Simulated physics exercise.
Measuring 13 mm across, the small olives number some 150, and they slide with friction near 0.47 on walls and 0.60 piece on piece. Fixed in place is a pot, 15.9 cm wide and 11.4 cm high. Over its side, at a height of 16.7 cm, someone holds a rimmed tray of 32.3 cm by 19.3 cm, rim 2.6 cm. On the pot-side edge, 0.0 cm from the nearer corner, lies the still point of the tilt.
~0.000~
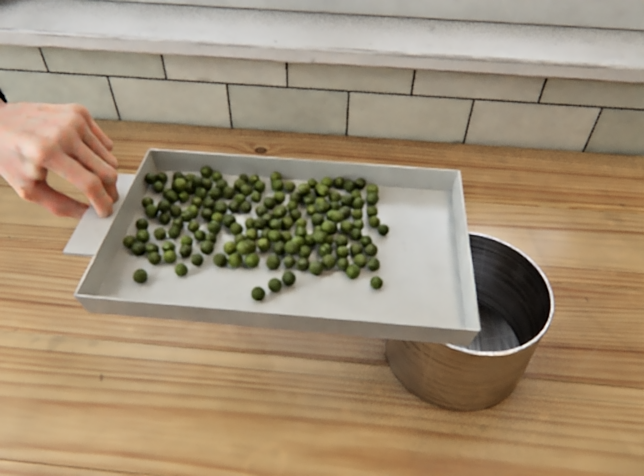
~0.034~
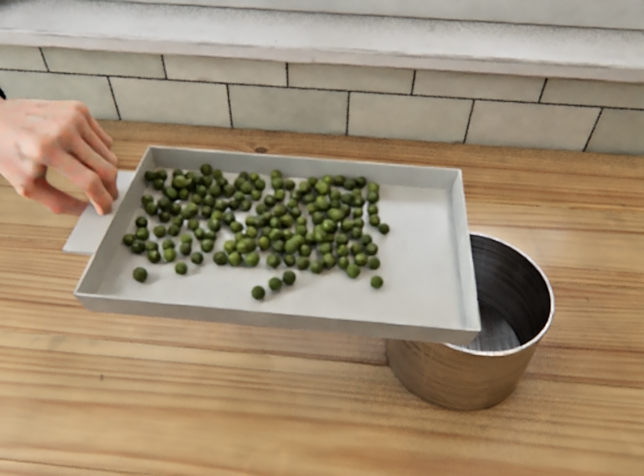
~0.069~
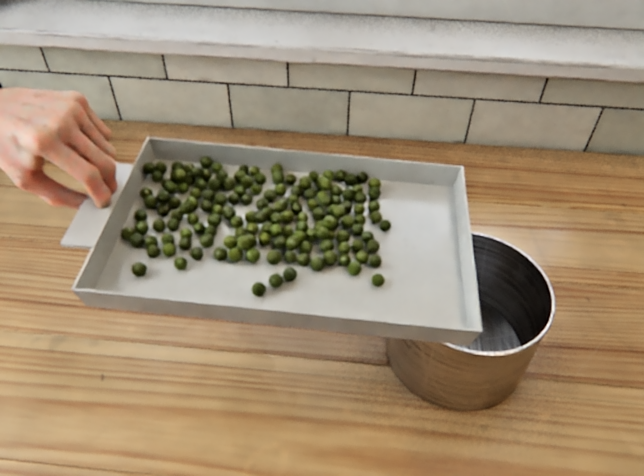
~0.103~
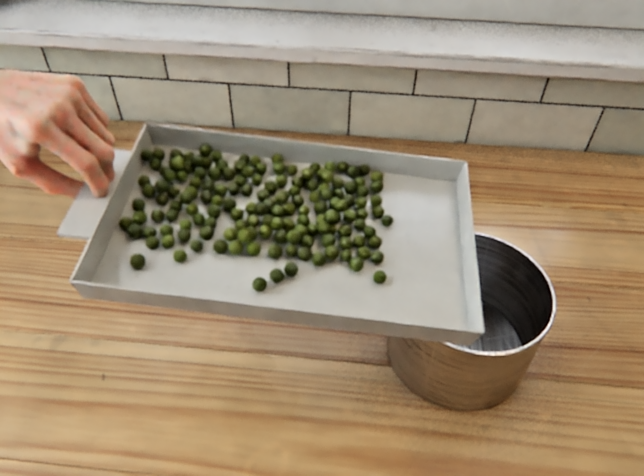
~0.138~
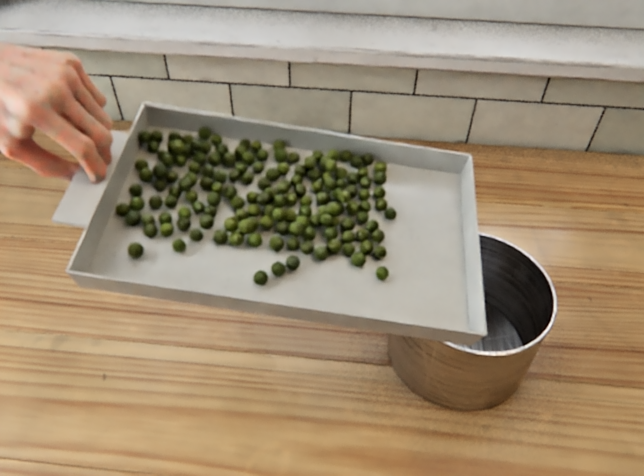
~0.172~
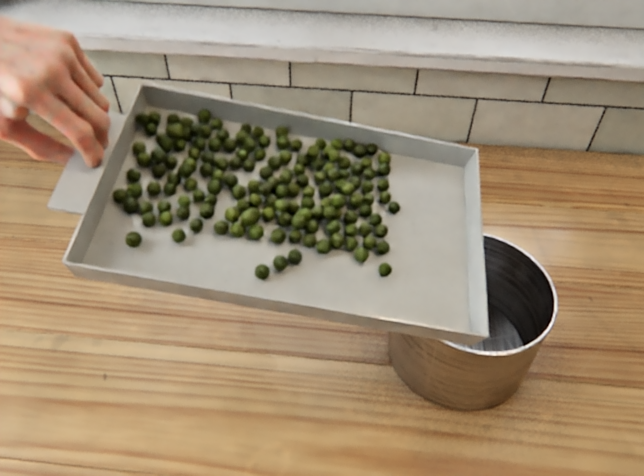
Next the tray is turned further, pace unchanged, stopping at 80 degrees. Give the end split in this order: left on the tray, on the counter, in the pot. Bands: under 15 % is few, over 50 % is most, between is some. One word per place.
Tray: Some, counter: Most, pot: Few.
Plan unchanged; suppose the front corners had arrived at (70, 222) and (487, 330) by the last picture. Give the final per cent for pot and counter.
Pot: 5, counter: 65.
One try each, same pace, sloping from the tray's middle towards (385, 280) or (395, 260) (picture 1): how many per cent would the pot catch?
0 and 25 %.
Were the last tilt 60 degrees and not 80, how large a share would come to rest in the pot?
Around 0 per cent, then.
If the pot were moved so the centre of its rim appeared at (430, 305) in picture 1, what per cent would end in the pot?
With the pot there, close to 0 per cent.
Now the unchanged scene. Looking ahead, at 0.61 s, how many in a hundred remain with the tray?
Value: About 100%.
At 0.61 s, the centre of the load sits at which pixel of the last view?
At about (432, 280).
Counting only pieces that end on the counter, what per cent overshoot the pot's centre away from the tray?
It comes to near 80 percent.
After 0.44 s, tilt 47 degrees; the tray holds 100 %, the pot 0 %.
After 0.61 s, tilt 69 degrees; the tray holds 100 %, the pot 0 %.
Then, at 0.91 s, tilt 80 degrees; the tray holds 45 %, the pot 0 %.
In the end, at 1.9 s, tray 25 %, counter 75 %, pot 0 %.
